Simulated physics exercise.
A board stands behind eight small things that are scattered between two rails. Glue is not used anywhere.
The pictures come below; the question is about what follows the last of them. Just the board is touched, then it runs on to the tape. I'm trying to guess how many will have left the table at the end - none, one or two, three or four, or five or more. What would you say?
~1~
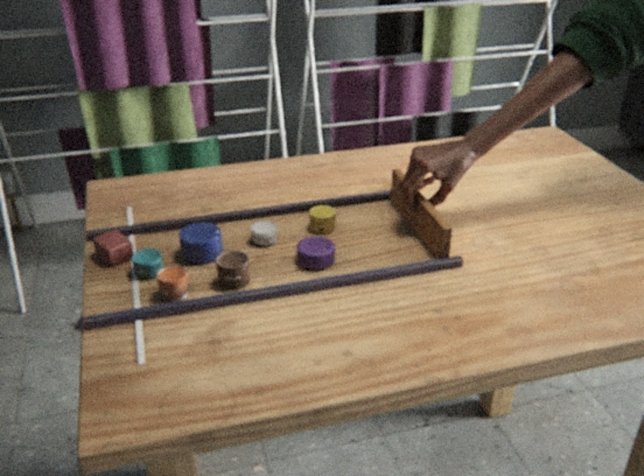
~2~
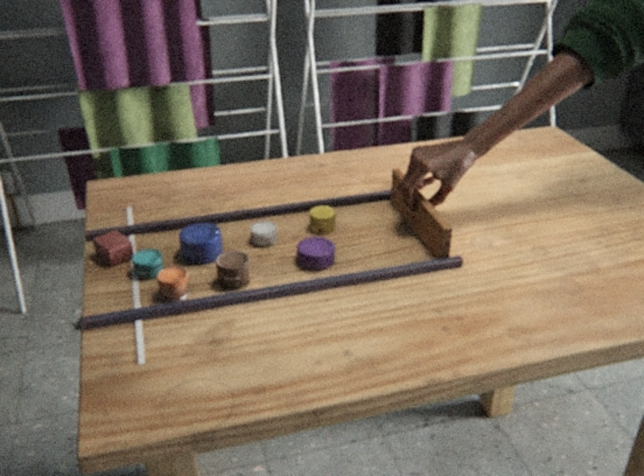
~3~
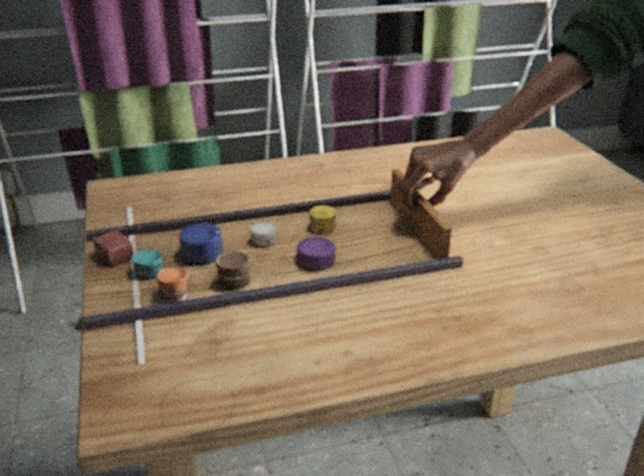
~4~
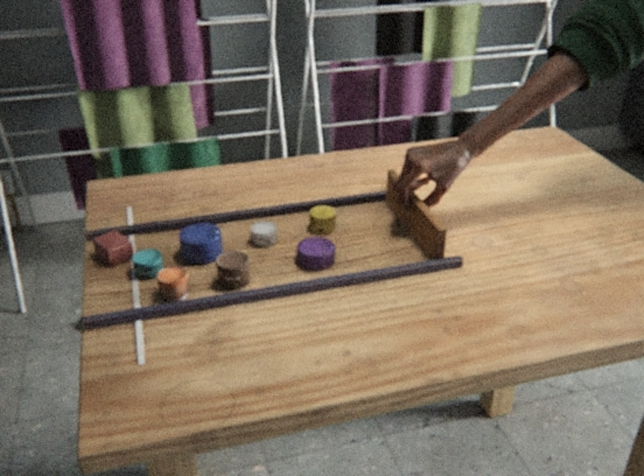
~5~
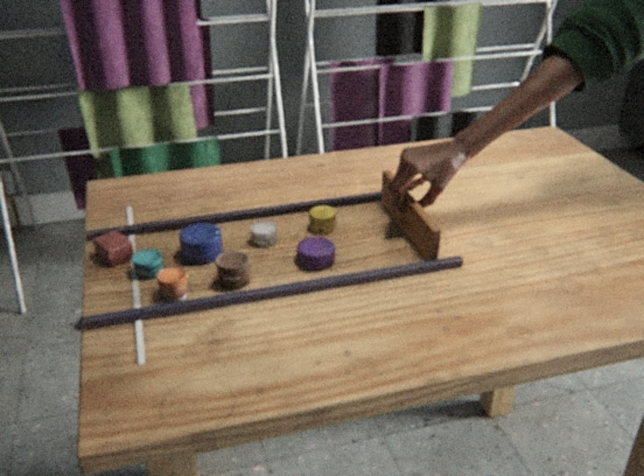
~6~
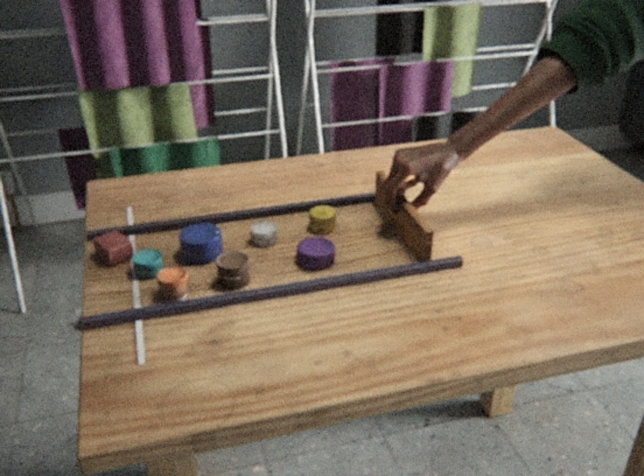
Well, a single one or a pair drops off the table this time.
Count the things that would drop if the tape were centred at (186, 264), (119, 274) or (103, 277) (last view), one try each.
0, 4, 4.
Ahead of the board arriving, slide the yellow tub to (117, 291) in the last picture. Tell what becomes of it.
Placed like that, the yellow tub cannot stay.
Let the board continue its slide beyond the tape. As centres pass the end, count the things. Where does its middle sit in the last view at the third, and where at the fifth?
It sits near (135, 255), and then near (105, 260).
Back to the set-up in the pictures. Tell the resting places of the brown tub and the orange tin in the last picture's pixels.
First object: (118, 298); second object: (88, 296).
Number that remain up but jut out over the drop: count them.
Overhang count: 2.
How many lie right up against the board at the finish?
It's 4 of them.
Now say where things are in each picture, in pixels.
The first frame shows red block (114, 248); turquoise tub (148, 264); orange tin (173, 284); board (419, 213); tape (135, 272).
The second frame shows turquoise tub (148, 264); white tin (264, 234).
The third frame shows orange tin (173, 284); brown tub (234, 270).
The fourth frame shows red block (114, 248); blue lid (201, 244).
The fifth frame shows turquoise tub (148, 264); purple lid (316, 253).
The sixth frame shows red block (114, 248); turquoise tub (148, 264); orange tin (173, 284); board (402, 215); tape (135, 272).
Early on, none off yet; red block at rest near (114, 248); turquoise tub at rest near (148, 264); orange tin at rest near (173, 284).
Finally, the number that fall off is one or two; lost, turquoise tub and red block.
